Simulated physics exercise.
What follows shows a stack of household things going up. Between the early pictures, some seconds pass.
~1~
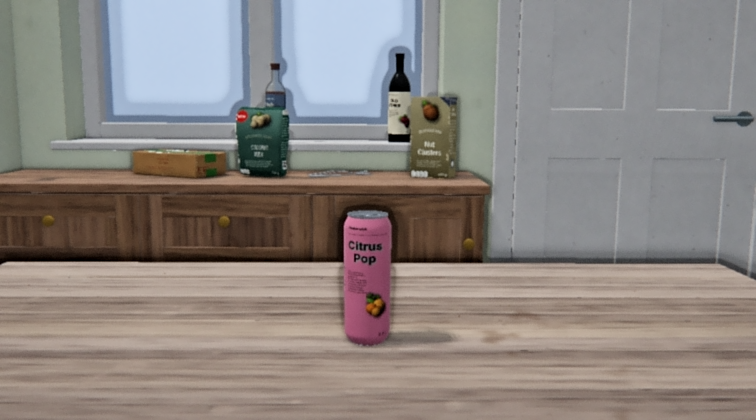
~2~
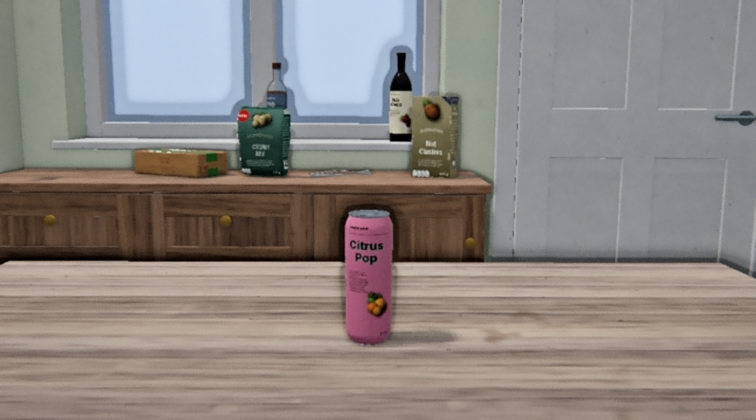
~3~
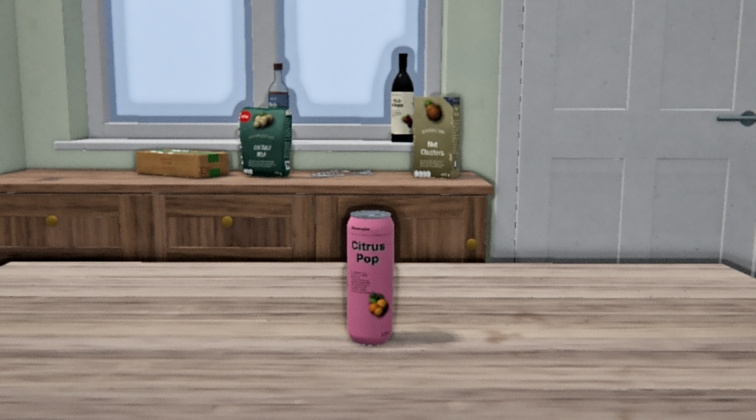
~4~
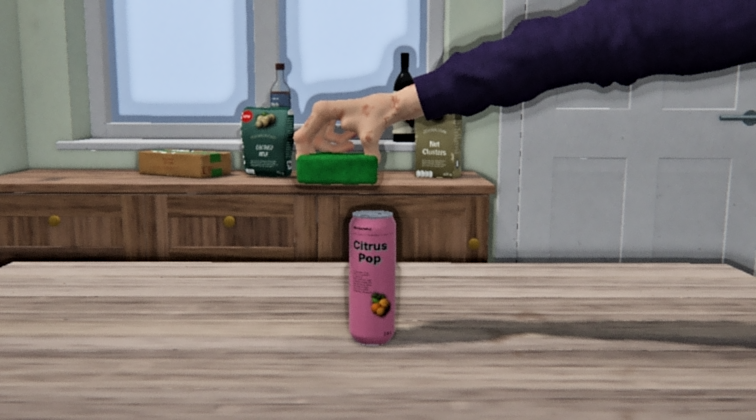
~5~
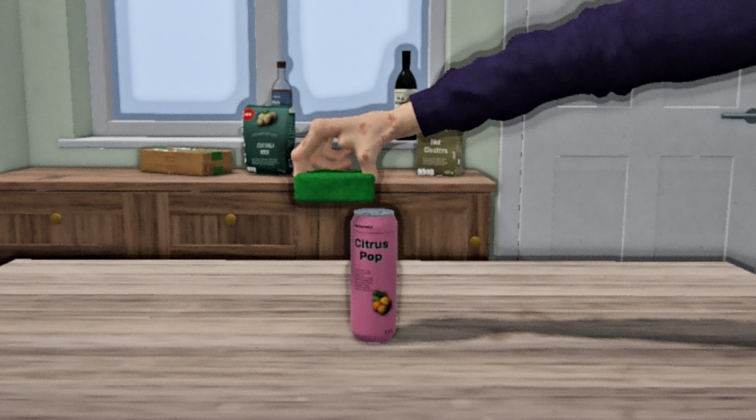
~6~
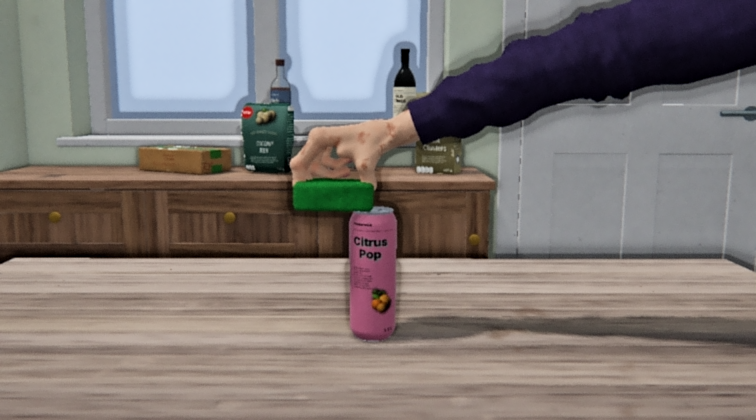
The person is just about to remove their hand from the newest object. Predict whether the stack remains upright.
I'd say it fails.
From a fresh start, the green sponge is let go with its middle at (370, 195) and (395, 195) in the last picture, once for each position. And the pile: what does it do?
Case one: The pile stands firm; case two: It stands firm.
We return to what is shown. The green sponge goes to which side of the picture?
Well, it travels over to the left.
Then, 0.30 s past the last view, green sponge now fallen.
Then, 0.40 s past the last view, things are still on the move.
Then, 0.50 s past the last view, as before.
Finally, fallen, green sponge; pink can still in place. Final places as the last picture's camera would see them, green sponge near (239, 322). The pile comes apart.
